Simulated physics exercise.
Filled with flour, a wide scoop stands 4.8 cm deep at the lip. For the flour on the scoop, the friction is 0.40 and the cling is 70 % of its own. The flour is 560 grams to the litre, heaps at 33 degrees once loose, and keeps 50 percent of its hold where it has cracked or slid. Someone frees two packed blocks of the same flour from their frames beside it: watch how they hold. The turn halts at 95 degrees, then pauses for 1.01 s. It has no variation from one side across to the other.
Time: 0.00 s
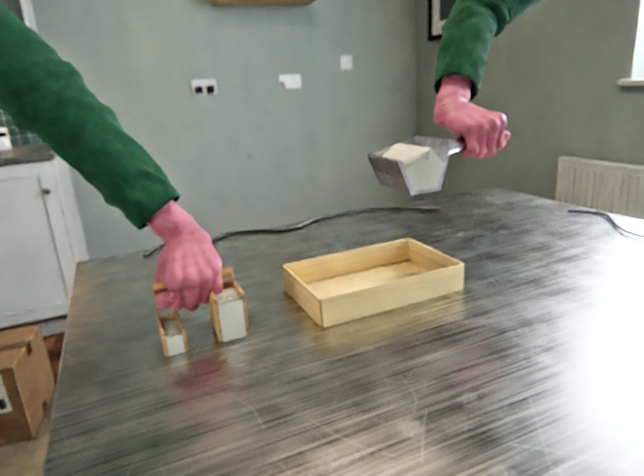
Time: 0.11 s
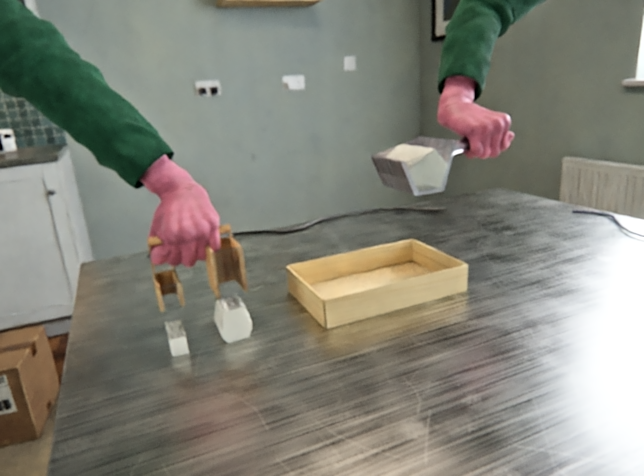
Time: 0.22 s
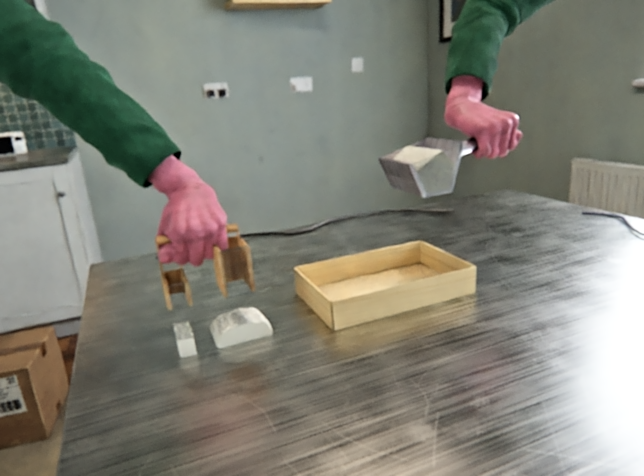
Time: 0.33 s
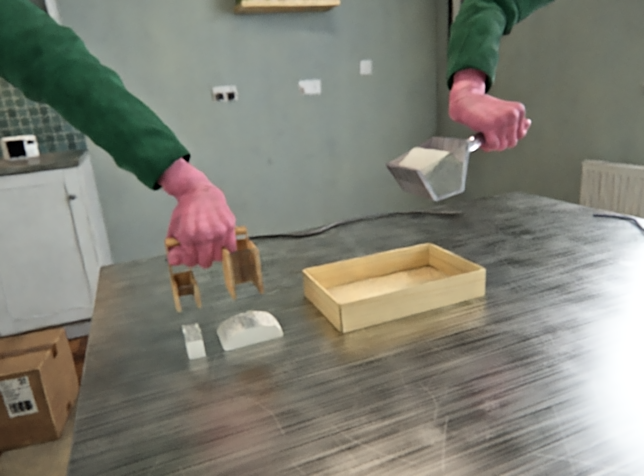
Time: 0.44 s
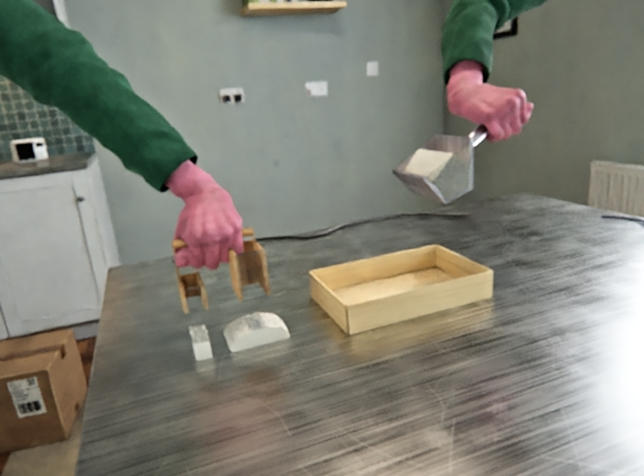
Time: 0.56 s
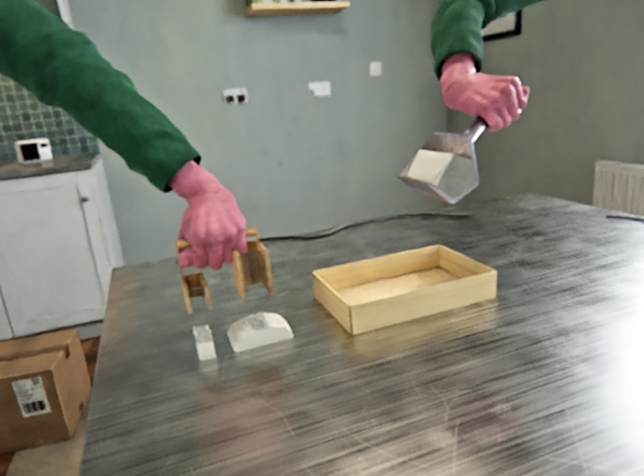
On a table, hands lift wooden moulds off two white blocks, then tilt a scoop.
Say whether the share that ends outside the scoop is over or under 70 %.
I would say over.
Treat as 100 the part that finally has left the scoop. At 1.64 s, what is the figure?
About 90 %.
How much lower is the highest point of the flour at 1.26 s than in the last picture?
Some 1.5 cm.
By 0.88 s, the scoop is at 55 degrees and 0 % has left it.
By 1.26 s, the scoop is at 88 degrees and 32 % has left it.
By 1.64 s, the scoop is at 95 degrees and 81 % has left it.
By 2.03 s, the scoop is at 95 degrees and 87 % has left it.
By 2.41 s, at the end, the scoop is at 95 degrees and 92 % has left it.
